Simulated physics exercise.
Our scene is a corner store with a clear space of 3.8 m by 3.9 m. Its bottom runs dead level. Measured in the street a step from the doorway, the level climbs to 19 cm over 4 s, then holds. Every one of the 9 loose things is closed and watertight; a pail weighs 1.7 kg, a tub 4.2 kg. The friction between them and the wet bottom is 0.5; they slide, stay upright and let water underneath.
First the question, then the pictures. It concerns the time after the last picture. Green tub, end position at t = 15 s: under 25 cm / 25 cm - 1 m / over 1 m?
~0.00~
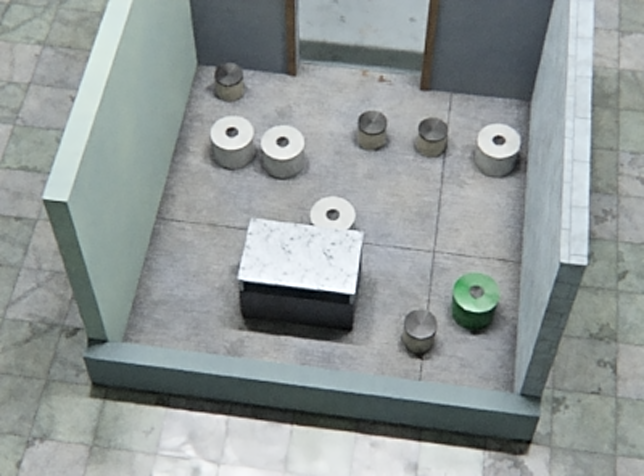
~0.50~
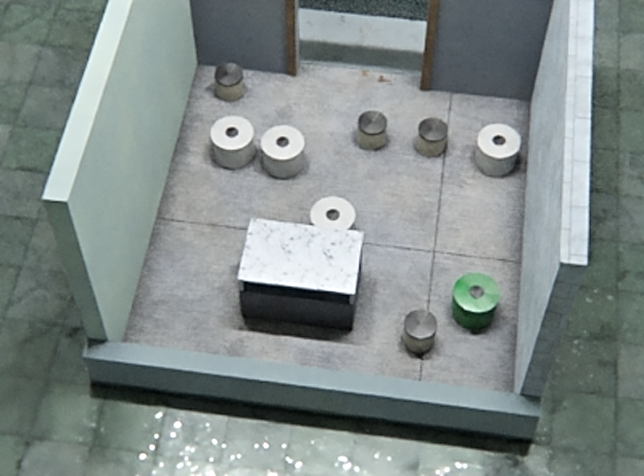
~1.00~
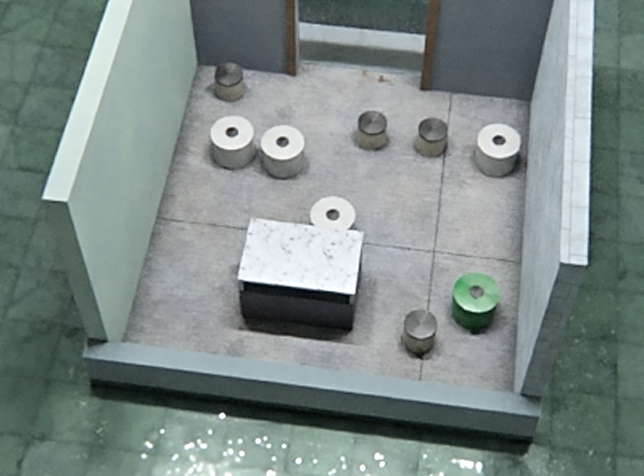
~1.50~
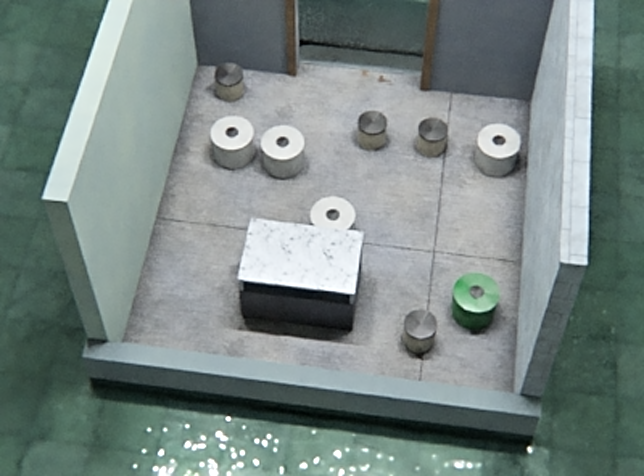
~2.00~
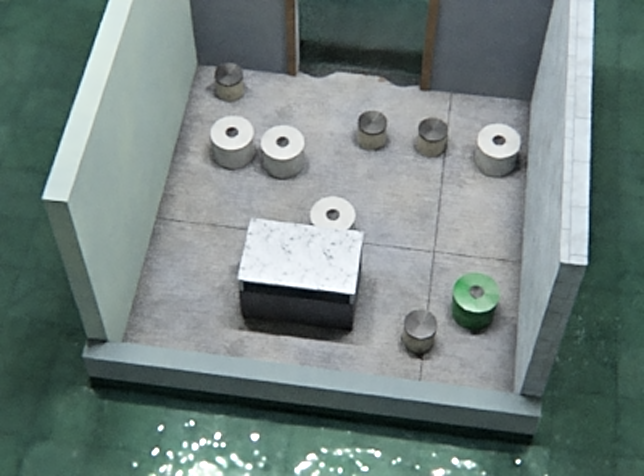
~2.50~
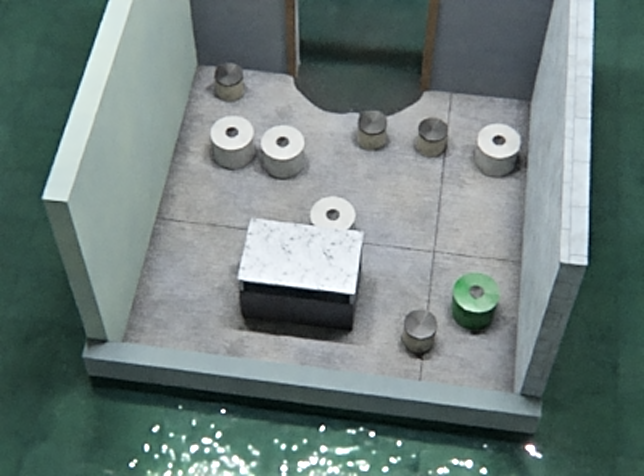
25 cm - 1 m.
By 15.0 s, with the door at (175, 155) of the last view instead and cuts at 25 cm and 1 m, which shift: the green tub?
The green tub drifts well away.
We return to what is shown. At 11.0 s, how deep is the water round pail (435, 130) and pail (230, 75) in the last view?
Depths: Near 4 cm, then near 4 cm.
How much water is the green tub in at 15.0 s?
Roughly 15 cm deep.
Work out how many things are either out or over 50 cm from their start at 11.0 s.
By that time the total stands at 9.
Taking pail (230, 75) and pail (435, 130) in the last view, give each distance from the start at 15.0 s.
Shifts: 80 cm / 100 cm.
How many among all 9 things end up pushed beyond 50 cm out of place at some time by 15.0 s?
I get 9.
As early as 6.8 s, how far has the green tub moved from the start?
Displacement by then near 60 cm.
After 3.5 s the green tub is near (477, 292), 0.0 m from its start, aground; 0 afloat.
After 6.8 s the green tub is near (489, 343), 0.6 m from its start, afloat; 6 afloat.
After 11.0 s the green tub is near (412, 260), 0.7 m from its start, afloat; 9 afloat.
After 15.0 s the green tub is near (445, 324), 0.5 m from its start, afloat; 9 afloat.
